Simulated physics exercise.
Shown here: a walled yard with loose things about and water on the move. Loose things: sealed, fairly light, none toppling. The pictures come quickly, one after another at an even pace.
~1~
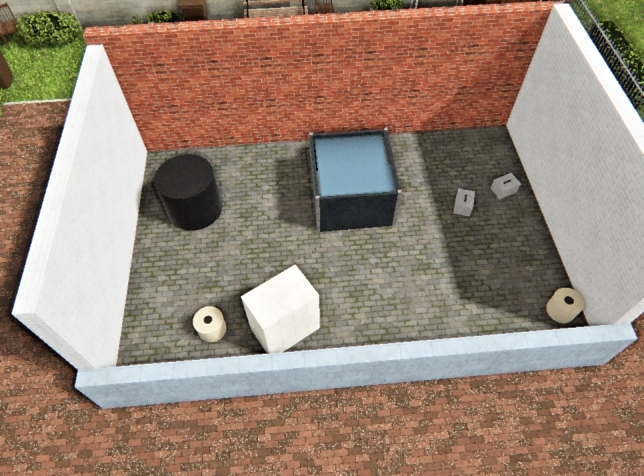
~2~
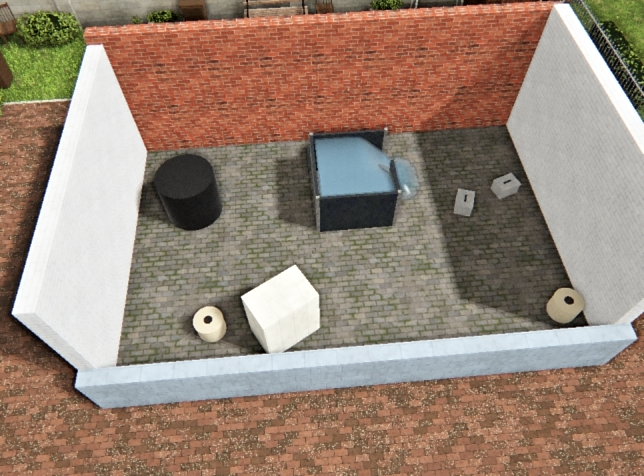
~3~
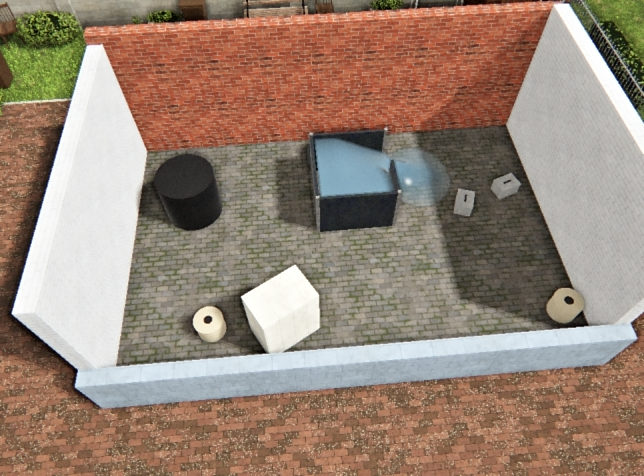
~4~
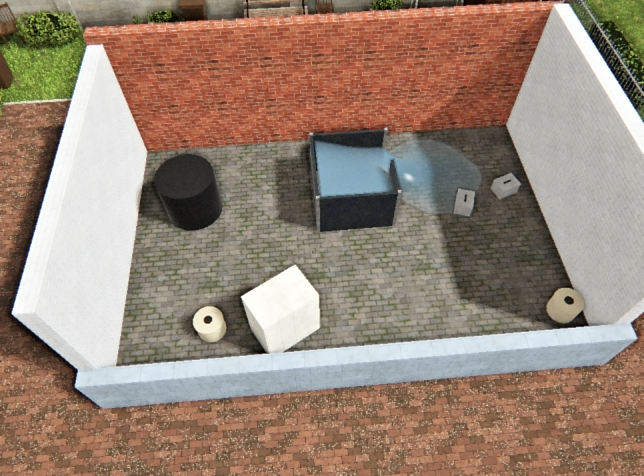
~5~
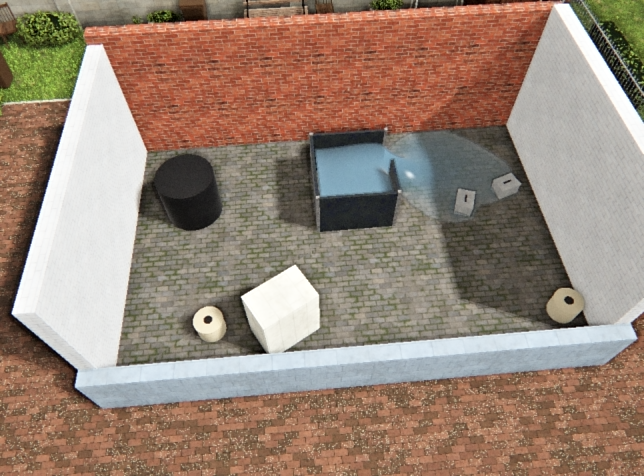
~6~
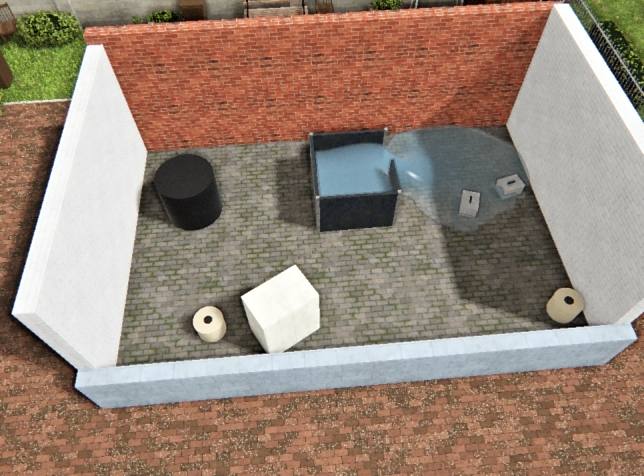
A dark square tank of water in a walled yard let water out through its right side, and it fanned across the paving, reaching two small grey blocks and nudging them slightly.
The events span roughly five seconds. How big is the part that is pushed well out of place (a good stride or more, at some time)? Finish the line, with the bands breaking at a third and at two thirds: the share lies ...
The share lies between a third and two thirds.
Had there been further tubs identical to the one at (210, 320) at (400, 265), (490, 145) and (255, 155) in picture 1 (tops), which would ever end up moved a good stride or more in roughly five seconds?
Stays put, shoved clear, stays put.
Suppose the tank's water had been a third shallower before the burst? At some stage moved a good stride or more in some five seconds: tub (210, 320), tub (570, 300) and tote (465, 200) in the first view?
First one stopped before it, second one reached the mark, third one reached the mark.
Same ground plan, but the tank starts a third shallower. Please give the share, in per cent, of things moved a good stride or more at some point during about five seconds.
Roughly 60 in a hundred.
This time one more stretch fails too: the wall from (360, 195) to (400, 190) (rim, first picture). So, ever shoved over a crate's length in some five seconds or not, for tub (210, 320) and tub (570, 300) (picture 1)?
The first one didn't get there, while the second went the full length.
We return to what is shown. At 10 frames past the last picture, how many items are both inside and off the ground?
By my tally, 2.
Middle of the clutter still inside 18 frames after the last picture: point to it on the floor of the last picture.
That works out to about (420, 287) on the floor.
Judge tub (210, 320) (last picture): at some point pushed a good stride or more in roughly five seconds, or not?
Shy of that.
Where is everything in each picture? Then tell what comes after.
A tote at (466, 198) rests on the ground; a tub is out of sight; 0 of 5 have shifted, in the first frame.
A tote at (466, 198), on the bottom; a tub is out of sight; 0 of 5 have shifted, in the second frame.
A tote at (466, 198), on the bottom; a tub is out of sight; 1 of 5 have shifted, in the third frame.
A tote at (466, 198) rests on the ground; a tub is out of sight; 1 of 5 have shifted, in the fourth frame.
A tote at (466, 198), on the bottom; a tub is out of sight; 1 of 5 have shifted, in the fifth frame.
A tote at (471, 200), on the bottom, close to its start; a tub is out of sight; 3 of 5 have shifted, in the sixth frame.
A moment on, 1 of 5 are well off their spots; 1 afloat.
Next, 2 of 5 are well off their spots; 2 afloat.
Later, 3 of 5 are well off their spots; 3 afloat.
In the end, 3 of 5 are well off their spots, and 3 have been at some point; 3 afloat.
